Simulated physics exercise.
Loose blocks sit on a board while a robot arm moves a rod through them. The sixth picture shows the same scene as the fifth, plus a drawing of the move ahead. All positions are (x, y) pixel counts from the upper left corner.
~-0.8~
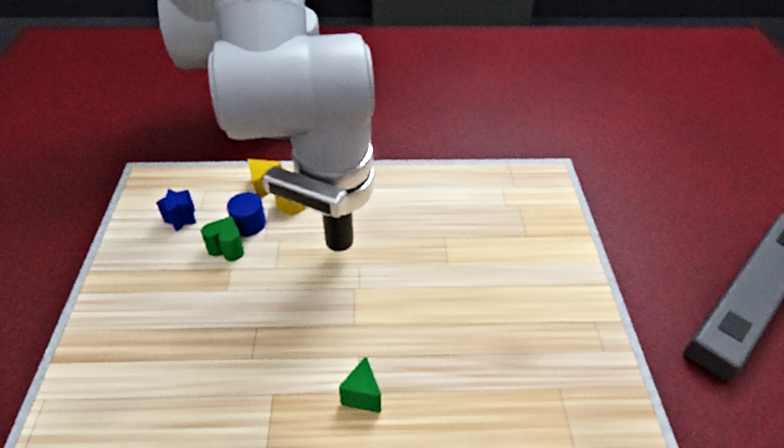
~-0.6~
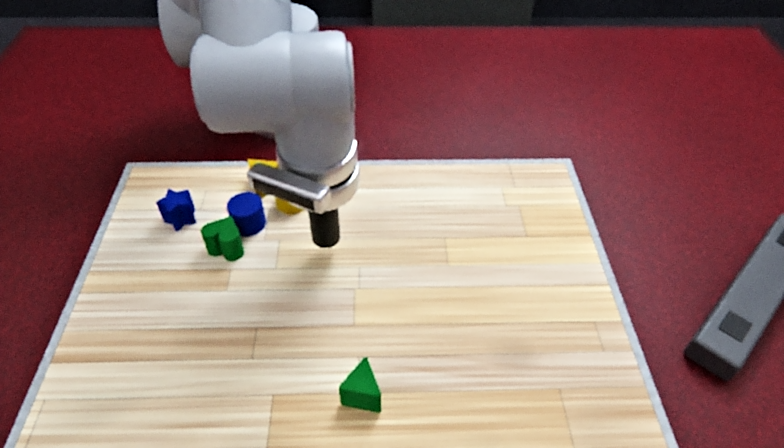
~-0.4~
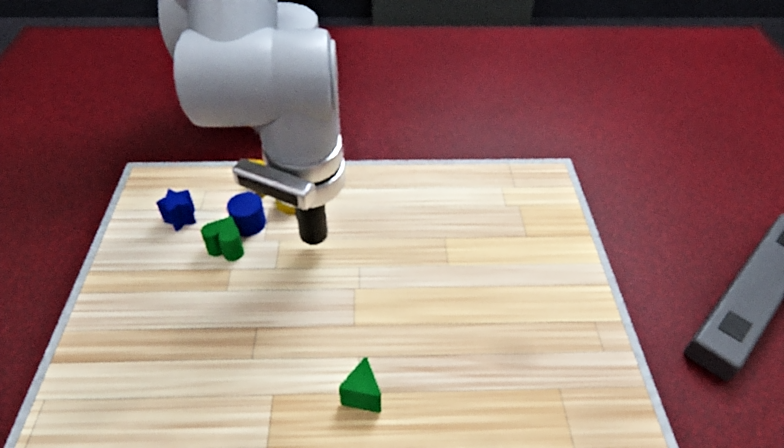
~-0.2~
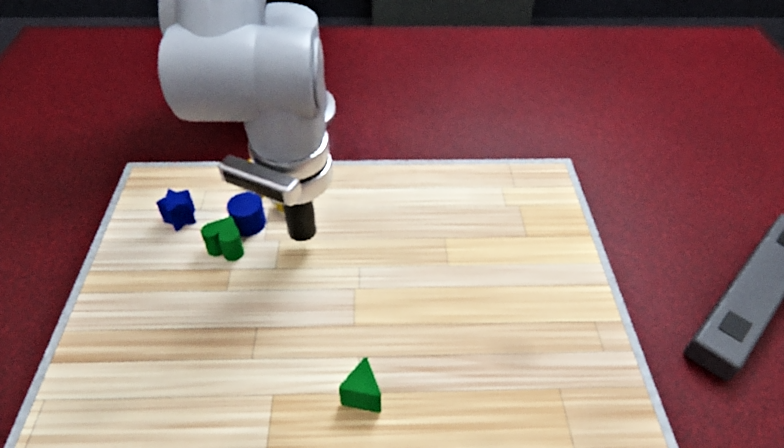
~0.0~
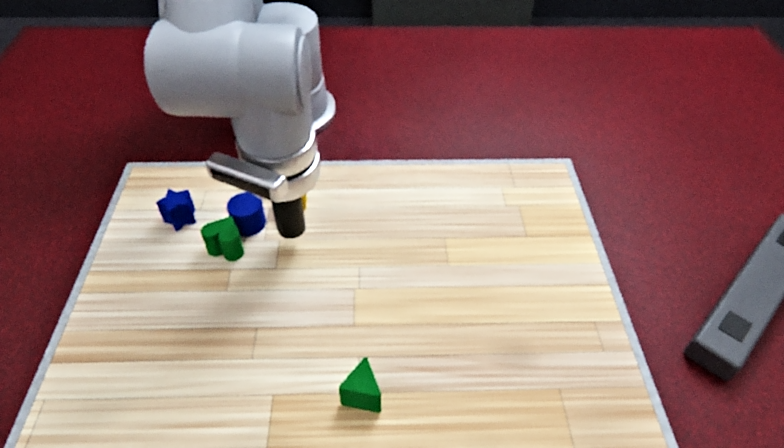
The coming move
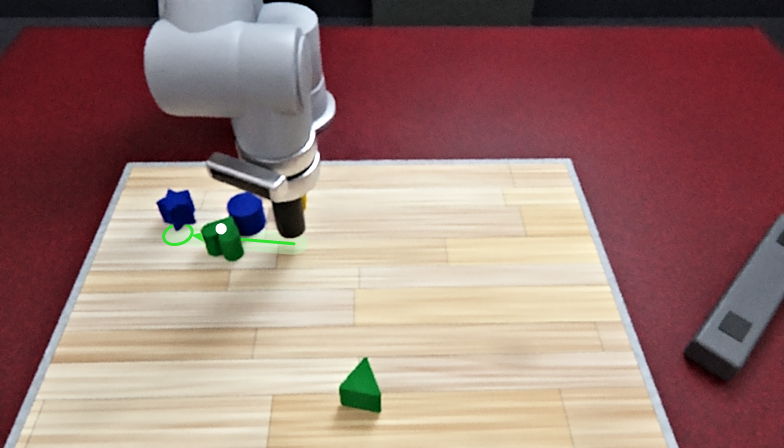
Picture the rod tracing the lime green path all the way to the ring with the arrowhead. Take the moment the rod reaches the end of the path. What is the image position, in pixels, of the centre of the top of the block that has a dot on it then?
At the end it should sit near (180, 238).
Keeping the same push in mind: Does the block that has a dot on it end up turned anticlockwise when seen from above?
I'd say yes.
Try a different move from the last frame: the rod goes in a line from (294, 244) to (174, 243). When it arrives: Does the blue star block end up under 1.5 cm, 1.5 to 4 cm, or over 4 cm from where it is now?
It goes under 1.5 cm.
Drawn move, from (294, 244) to (178, 234); the dot is on the green heart-shaped block.
On the path given first. One third of the way, rod at (251, 225); blue cylinder at (238, 200).
Two thirds of the way, rod at (211, 222); green heart-shaped block at (188, 235), turned 30° anticlockwise; blue cylinder at (227, 195).
At the end, rod at (172, 219); blue star block at (169, 196), turned 15° clockwise; green heart-shaped block at (180, 238), turned 55° anticlockwise; blue cylinder at (227, 195); yellow hexagonal block still.
